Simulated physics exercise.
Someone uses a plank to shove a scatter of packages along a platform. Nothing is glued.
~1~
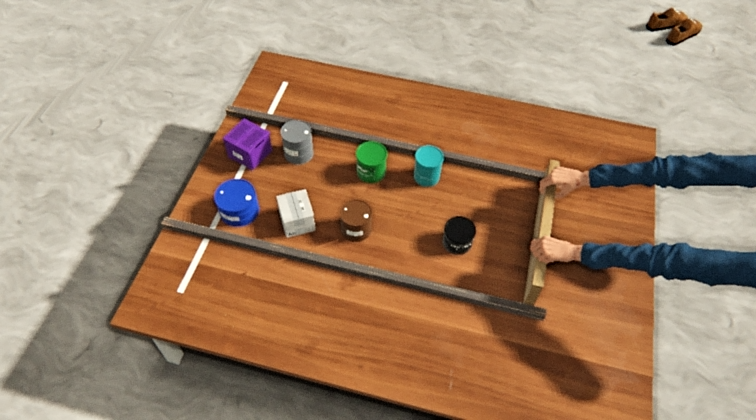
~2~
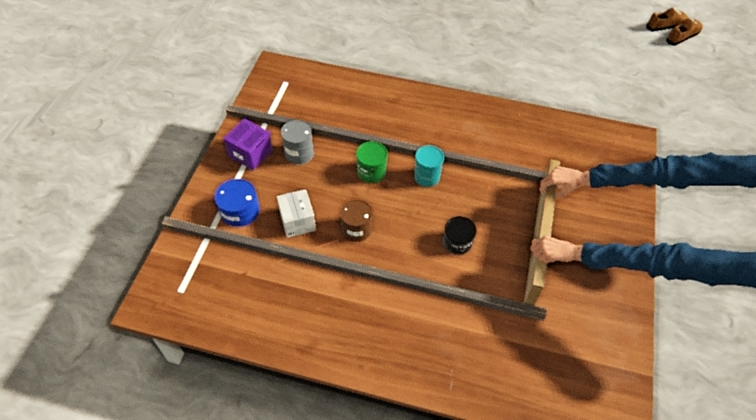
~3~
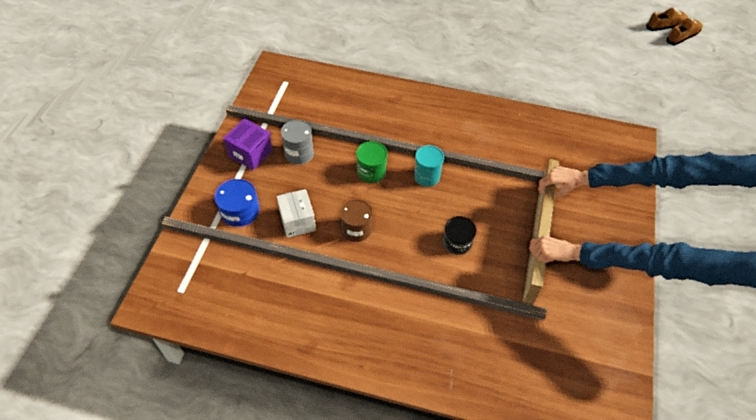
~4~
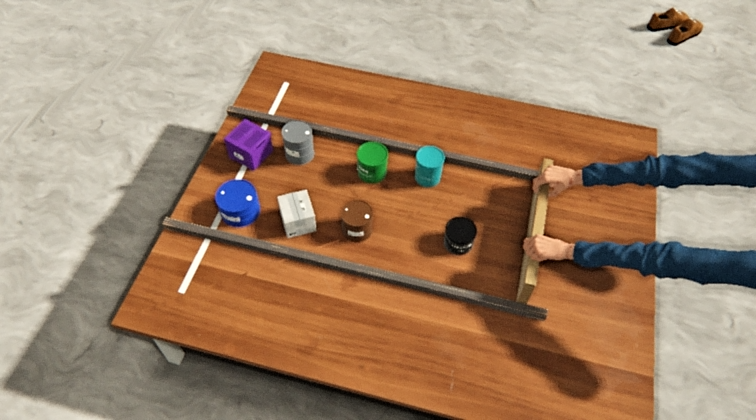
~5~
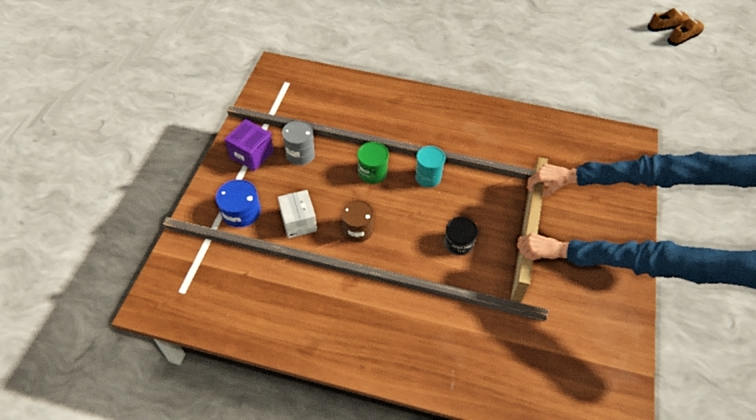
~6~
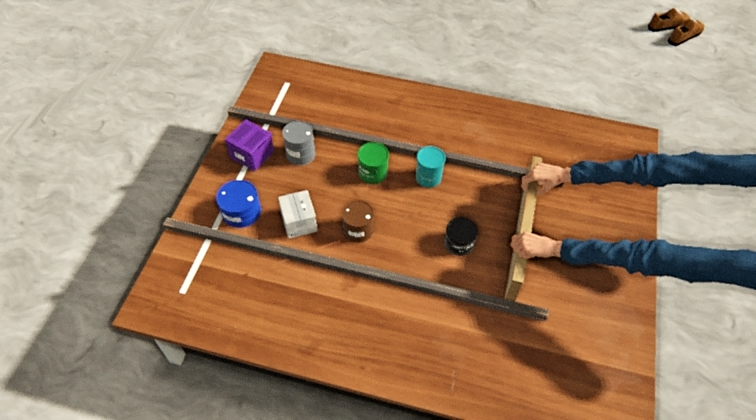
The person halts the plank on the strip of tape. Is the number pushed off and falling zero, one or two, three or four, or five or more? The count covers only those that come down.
It is one or two.
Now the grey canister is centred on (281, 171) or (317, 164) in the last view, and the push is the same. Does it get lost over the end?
First place: It stays up; second place: It stays up.
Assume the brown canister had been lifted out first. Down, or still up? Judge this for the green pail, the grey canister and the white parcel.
Outcome: The green pail holds its spot, the grey canister holds its spot, the white parcel holds its spot.
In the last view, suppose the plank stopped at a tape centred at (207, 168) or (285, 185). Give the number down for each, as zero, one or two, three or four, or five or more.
First tape: More than four; second tape: None.
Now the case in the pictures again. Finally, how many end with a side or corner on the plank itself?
The number is 4.
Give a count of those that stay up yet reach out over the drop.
I'd put it at 2.
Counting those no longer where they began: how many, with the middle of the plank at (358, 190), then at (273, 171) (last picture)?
First 5, then 8.
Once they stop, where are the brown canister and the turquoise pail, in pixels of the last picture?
Near (207, 199) and (247, 125).
Soon after, none off yet; purple tote at rest near (250, 146); blue canister at rest near (239, 204); grey canister at rest near (299, 143).
Then, none off yet; purple tote moved about its own width near (230, 147); blue canister moved about its own width near (201, 193); grey canister moved about its own width near (266, 138).
At rest, the number that fall off is one or two; fallen, blue canister and purple tote.
